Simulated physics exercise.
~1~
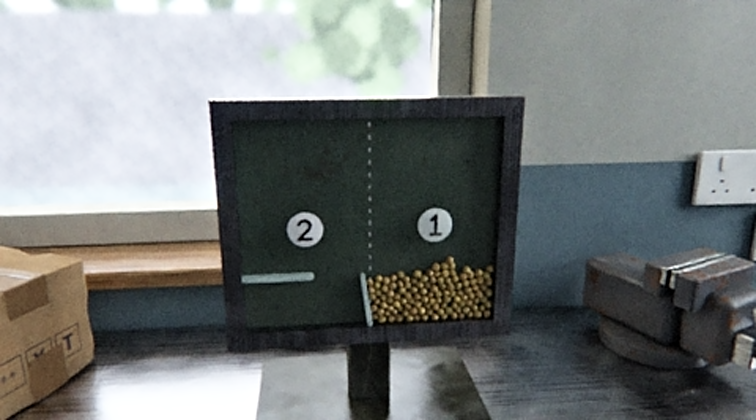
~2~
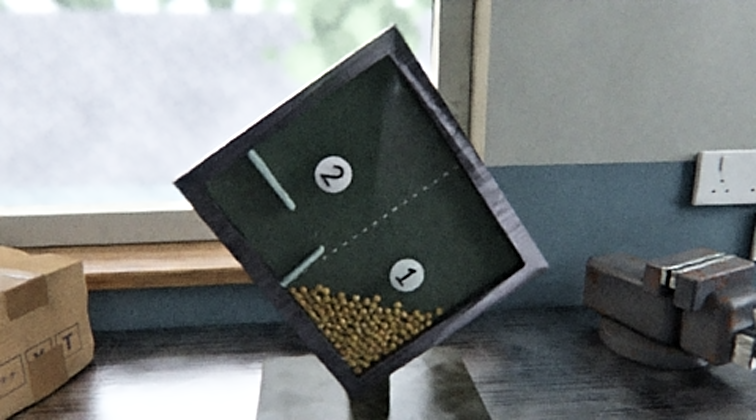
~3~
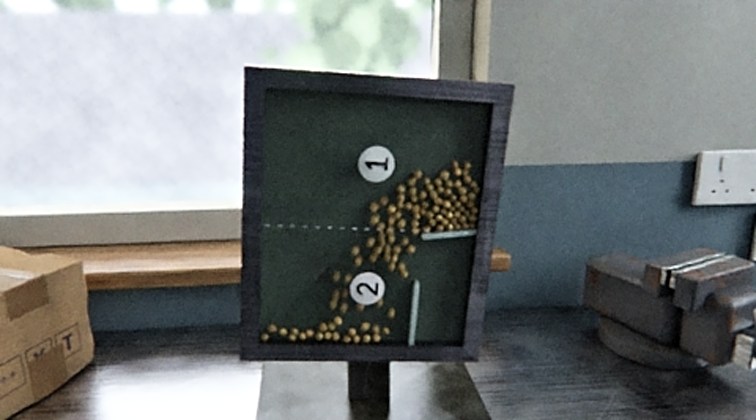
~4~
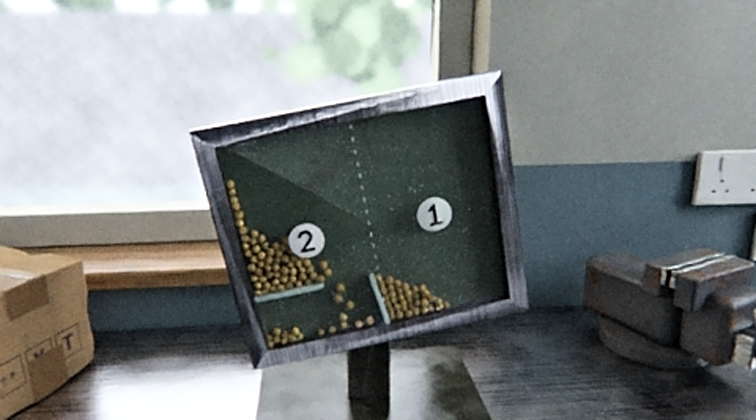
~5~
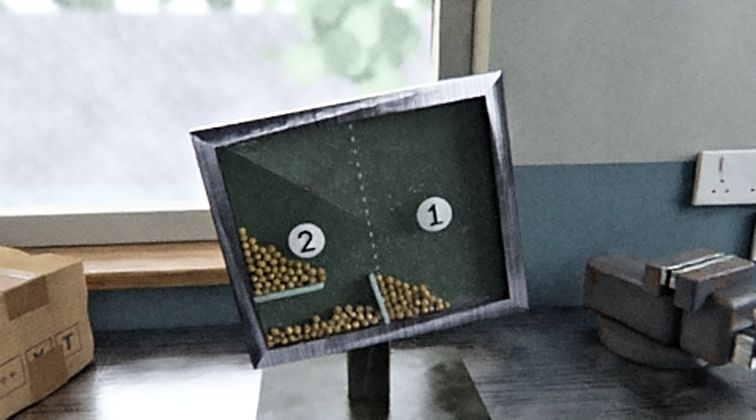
On a workbench by a window, a framed case of small golden beads tilting back and forth, beads settling in both sections.
